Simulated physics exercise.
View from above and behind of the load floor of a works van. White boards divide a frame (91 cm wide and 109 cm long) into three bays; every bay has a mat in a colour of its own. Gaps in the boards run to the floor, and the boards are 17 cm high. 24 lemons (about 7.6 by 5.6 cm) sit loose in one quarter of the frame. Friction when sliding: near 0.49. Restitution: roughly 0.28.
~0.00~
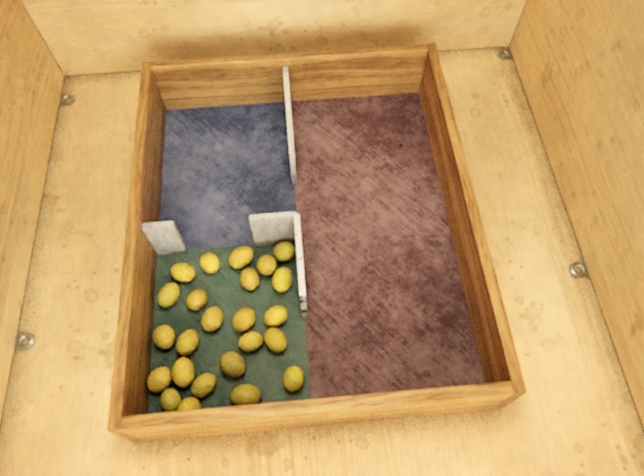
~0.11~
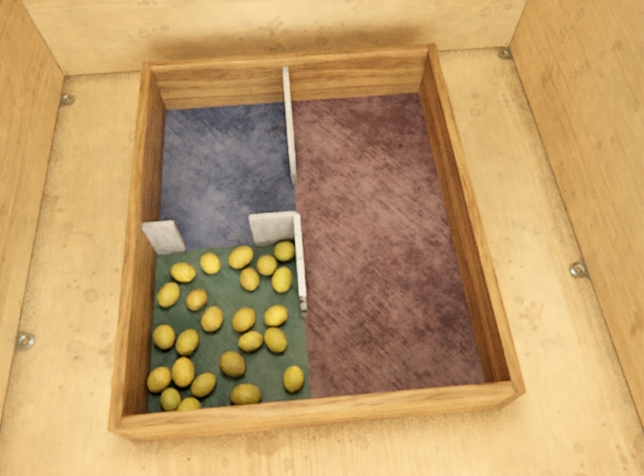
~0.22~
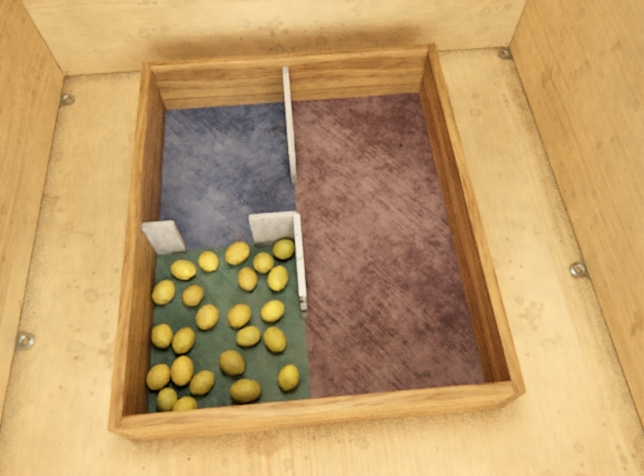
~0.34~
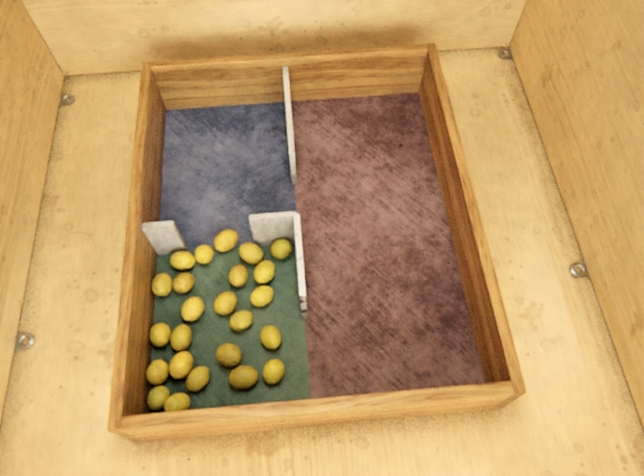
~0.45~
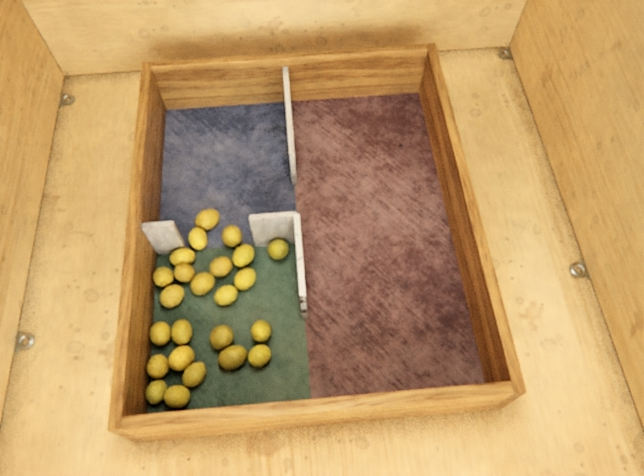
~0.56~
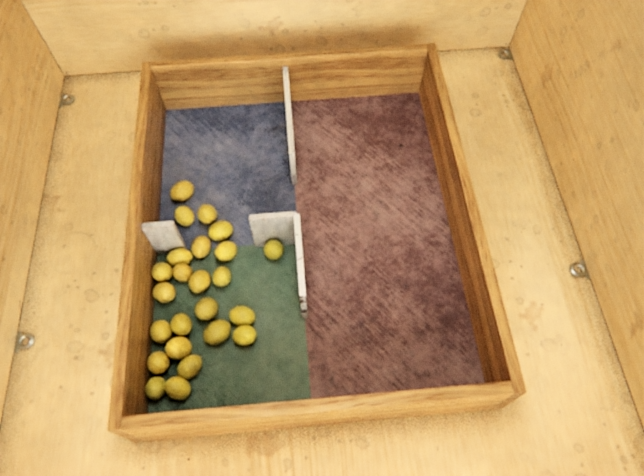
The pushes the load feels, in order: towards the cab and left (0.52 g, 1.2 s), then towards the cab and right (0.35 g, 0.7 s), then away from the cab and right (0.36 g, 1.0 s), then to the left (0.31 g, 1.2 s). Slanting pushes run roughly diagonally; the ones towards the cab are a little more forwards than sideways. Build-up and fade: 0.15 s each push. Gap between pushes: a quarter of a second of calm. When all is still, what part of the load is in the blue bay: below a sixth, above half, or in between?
Into the blue bay go anywhere from one sixth to half of them by the end.
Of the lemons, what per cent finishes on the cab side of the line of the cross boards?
Some 40 per cent.
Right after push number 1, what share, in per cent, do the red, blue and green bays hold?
After that push: Red 0, blue 50 and green 50 percent.
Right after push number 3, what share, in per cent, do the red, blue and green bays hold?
The load sits as red 40 per cent, blue 30 per cent and green 20 per cent.
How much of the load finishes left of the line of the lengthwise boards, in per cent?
Roughly 90 per cent.
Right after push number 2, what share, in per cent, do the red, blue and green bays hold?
The split comes out as red 0 per cent, blue 50 per cent and green 50 per cent.
After push 1 (1.44 s), 11 in the blue bay and 13 in the green bay.
After push 2 (2.39 s), 11 in the blue bay and 13 in the green bay.
After push 3 (3.64 s), 10 in the red bay, 8 in the blue bay and 6 in the green bay.
After push 4 (5.09 s), 2 in the red bay, 9 in the blue bay and 13 in the green bay.
Final count (at 6.32 s), 2 in the red bay, 9 in the blue bay and 13 in the green bay. Asked share, 9 of 24, 38 per cent.
